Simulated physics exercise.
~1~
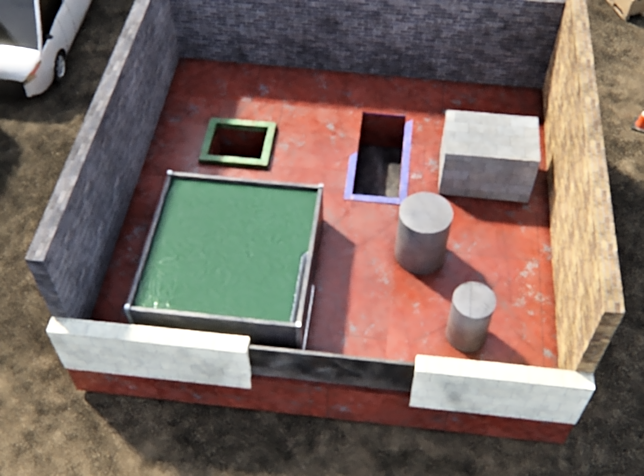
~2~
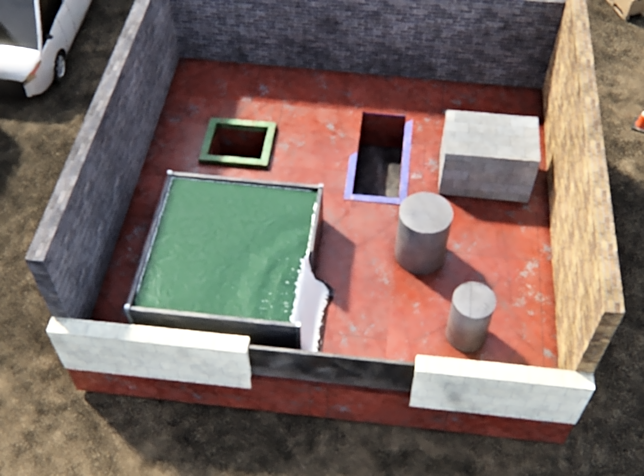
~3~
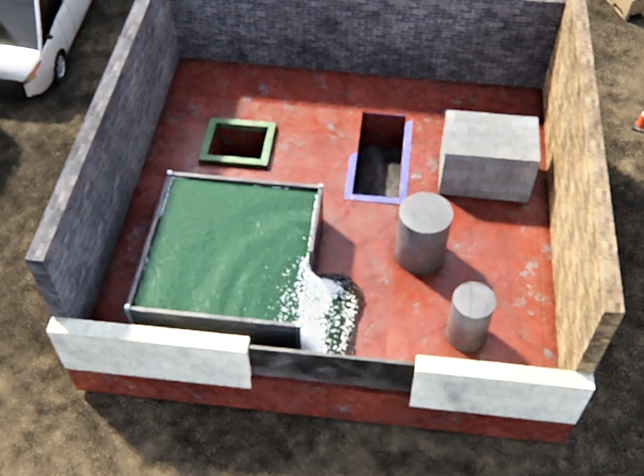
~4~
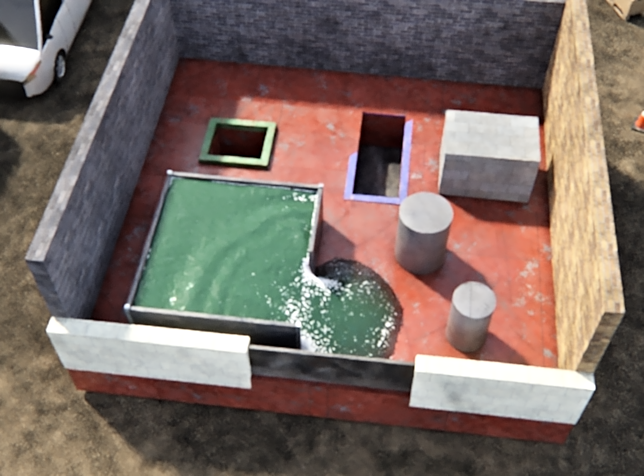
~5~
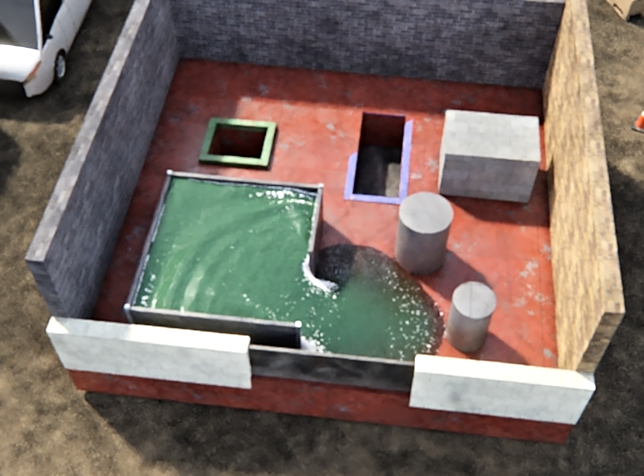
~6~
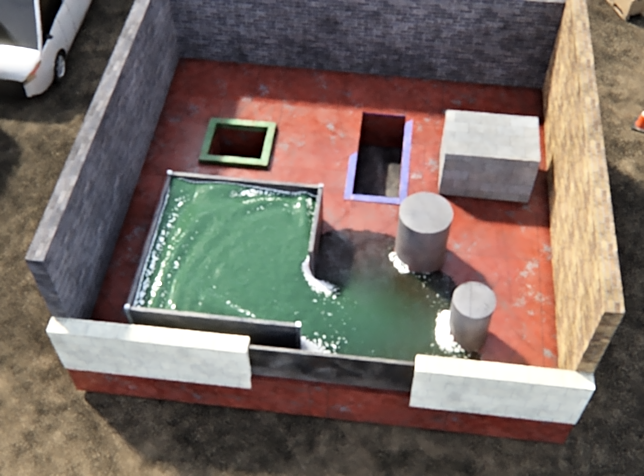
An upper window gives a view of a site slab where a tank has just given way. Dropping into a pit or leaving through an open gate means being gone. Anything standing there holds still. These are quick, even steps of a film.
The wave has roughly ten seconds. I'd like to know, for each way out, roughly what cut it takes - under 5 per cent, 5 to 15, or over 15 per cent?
Result: The gate drains a share short of five per cent, the green pit drains a share short of five per cent, the blue pit drains a share exceeding fifteen per cent.
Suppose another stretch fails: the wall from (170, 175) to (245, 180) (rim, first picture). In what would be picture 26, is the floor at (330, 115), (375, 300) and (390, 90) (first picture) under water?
Spot by spot: Soaked through, then unaffected, then soaked through.
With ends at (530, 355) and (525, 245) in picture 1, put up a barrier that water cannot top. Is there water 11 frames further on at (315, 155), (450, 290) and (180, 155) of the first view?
Taken in turn, the three points are unsoaked, soaked and unsoaked.
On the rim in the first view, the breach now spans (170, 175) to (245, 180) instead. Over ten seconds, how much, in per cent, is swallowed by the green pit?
Green: About 30 %.
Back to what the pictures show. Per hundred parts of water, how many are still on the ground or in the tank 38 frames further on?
About 94 %.
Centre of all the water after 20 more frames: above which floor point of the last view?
That comes out near (364, 279).
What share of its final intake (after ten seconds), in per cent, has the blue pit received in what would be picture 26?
Estimated share: About 5 %.
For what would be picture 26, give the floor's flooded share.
Around 40 percent.
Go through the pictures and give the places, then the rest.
In the first picture, the tank at (230, 247) is whole and still.
In the second picture, water pours out at (303, 309) and has run to a hidden place.
In the third picture, water pours out at (303, 309) and has run to a hidden place.
In the fourth picture, water pours out at (303, 310) and has run to (398, 313).
In the fifth picture, water pours out at (303, 310) and has run to (438, 320).
In the sixth picture, water pours out at (303, 310) and has run to (473, 363).
A moment on, water covers 25 % of the floor; the gate 0 %, the green pit 0 %, the blue pit 0 %.
Next, water covers 30 % of the floor; the gate 0 %, the green pit 0 %, the blue pit 0 %.
Then, water covers 40 % of the floor; the gate 0 %, the green pit 0 %, the blue pit 1 %.
Later, water covers 80 % of the floor; the gate 0 %, the green pit 0 %, the blue pit 6 %.
In the end, water covers 100 % of the floor; the gate 0 %, the green pit 0 %, the blue pit 17 %.
